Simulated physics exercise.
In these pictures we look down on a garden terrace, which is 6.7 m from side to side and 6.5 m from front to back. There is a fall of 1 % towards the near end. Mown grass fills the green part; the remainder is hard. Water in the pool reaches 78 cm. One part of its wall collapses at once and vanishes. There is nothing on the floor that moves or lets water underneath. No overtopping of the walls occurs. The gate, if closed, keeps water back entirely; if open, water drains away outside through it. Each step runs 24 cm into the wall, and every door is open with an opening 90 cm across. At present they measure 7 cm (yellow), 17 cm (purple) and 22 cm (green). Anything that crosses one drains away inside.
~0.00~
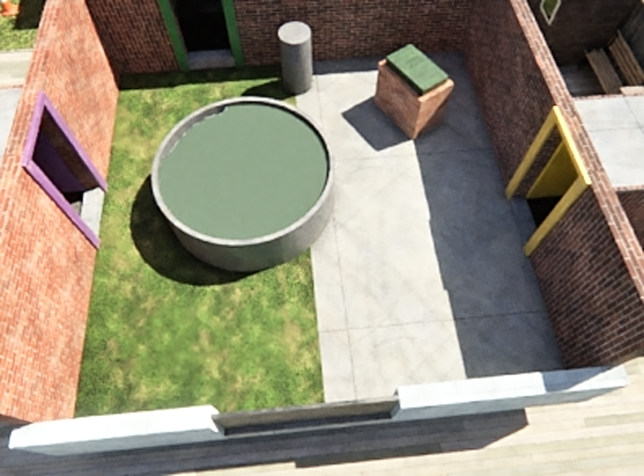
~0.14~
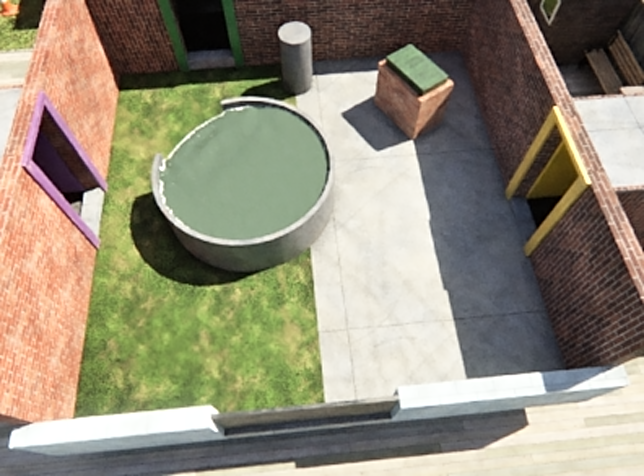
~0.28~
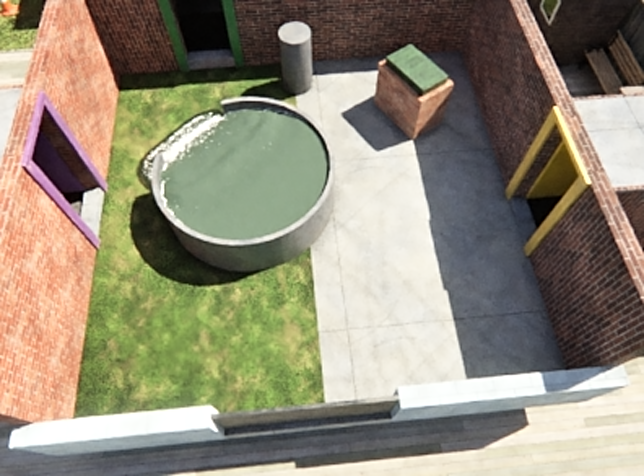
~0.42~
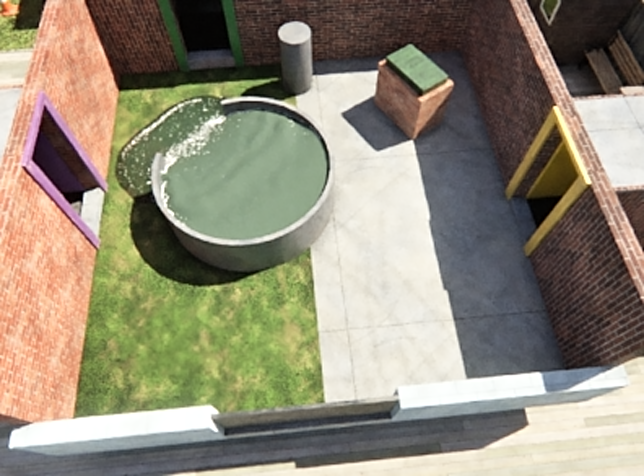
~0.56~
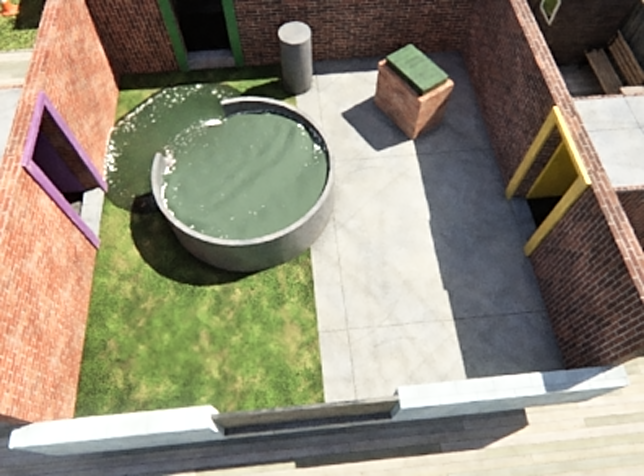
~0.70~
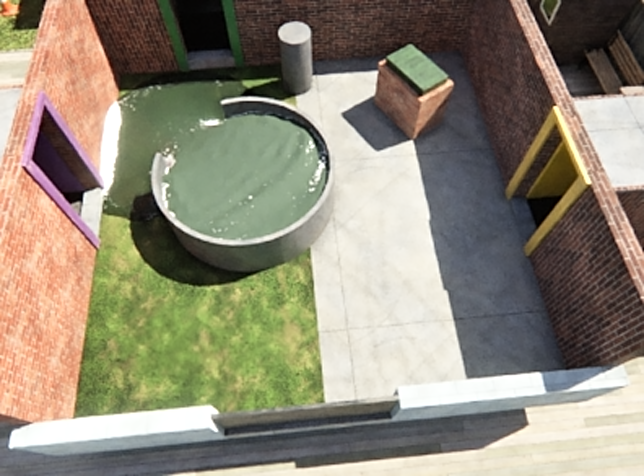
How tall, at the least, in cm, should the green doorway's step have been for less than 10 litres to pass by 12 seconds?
I would say 30 cm.
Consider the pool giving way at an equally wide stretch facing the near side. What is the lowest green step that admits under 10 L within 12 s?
Required height: Approx. 9.5 cm.
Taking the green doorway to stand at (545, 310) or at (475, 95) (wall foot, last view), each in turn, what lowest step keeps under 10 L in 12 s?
Roughly 13.5 cm, then roughly 12.5 cm.
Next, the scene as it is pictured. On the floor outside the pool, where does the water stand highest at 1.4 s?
Near pixel (121, 81).
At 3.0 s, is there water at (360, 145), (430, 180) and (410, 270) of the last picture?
Point by point, the first is spared, the second spared and the third spared.
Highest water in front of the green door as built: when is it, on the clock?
It peaks around 2.2 s.
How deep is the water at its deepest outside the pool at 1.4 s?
About 65 cm at most.
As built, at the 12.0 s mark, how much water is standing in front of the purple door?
Some 8.5 centimetres.
After 1.4 s water covers 20 % of the floor, deepest (65 cm) near (121, 81); 19 cm at the green door, 0 litres in over its 22 cm step.
After 3.0 s water covers 35 % of the floor, deepest (38 cm) near (119, 95); 28 cm at the green door, 36 litres in over its 22 cm step.
After 12.0 s water covers 100 % of the floor, deepest (16 cm) near (516, 222); 8 cm at the green door, 54 litres in over its 22 cm step.
At the green door as built, the water arrived by 0.8 s and peaked near 32 cm at 2.2 s.
Run again over the same 12 s with other heights there, 36 litres in over 24 cm, 4 litres over 32.5 cm. The limit of 10 litres is kept from about 30 cm up.
